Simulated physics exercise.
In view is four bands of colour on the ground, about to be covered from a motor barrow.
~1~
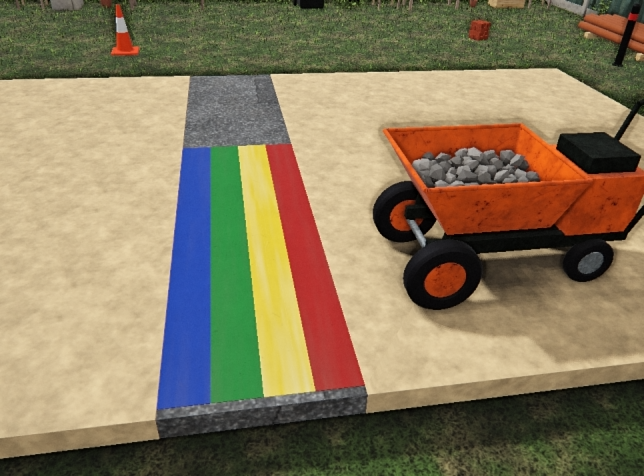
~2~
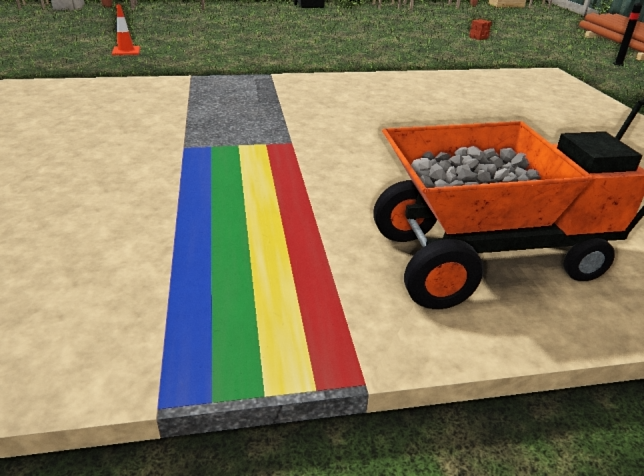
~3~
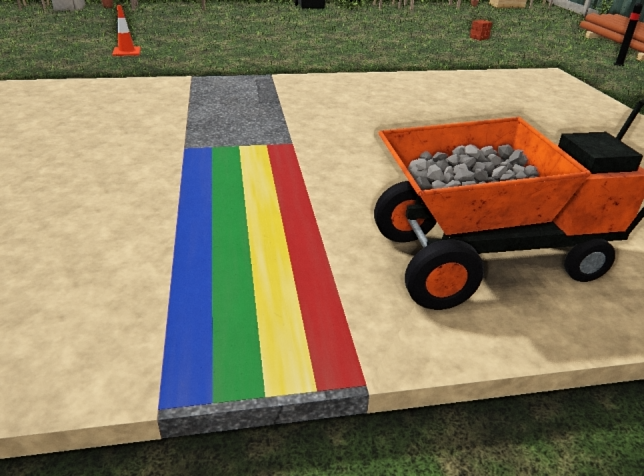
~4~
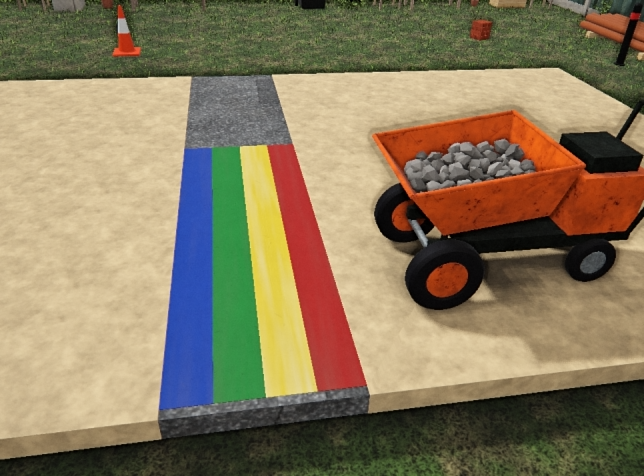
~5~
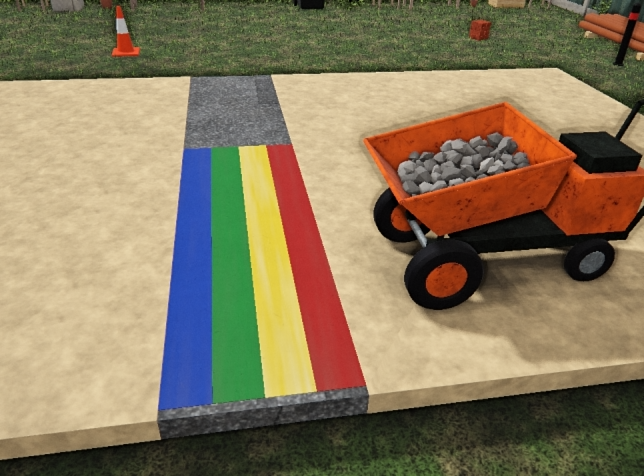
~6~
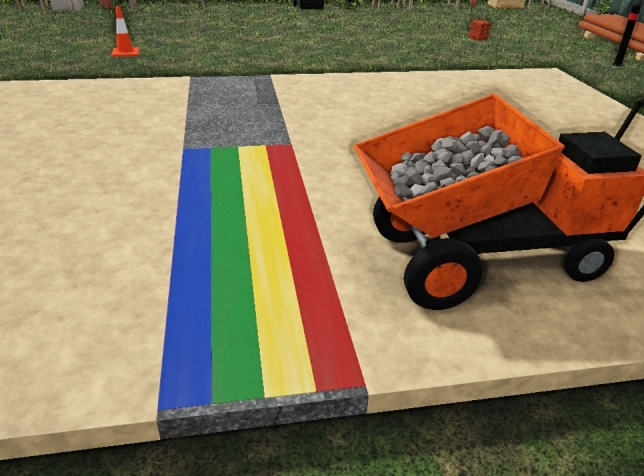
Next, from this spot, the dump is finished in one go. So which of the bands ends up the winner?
The winner is the red band.
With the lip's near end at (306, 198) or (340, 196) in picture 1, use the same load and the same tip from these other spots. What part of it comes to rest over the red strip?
Approximately 0 per cent and 0 per cent, in that order.
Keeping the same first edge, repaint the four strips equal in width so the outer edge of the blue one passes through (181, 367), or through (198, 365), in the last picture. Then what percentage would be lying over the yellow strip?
The first painting gives around 30 per cent, the second around 30 per cent.
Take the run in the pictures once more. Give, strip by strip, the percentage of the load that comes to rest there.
Red strip 40 %, yellow strip 30 %, green strip 15 %, blue strip 5 %.
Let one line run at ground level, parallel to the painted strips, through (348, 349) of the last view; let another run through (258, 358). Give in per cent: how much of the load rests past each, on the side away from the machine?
Estimate, first then second: 90 %, 20 %.
Shortly afterwards, skip tipped steeply; the whole lot in the skip.
Next, skip tipped steeply; all but a few in the skip; a little over the red strip; only a few over the yellow strip.
Some moments later, skip tipped right over; near a third in the skip; near a quarter over the red strip; near a quarter over the yellow strip; a little over the green strip; only a few over the blue strip.
In the end, skip tipped right over; a little in the skip; near a third over the red strip; near a quarter over the yellow strip; a little over the green strip; a little over the blue strip; only a few off the paint.
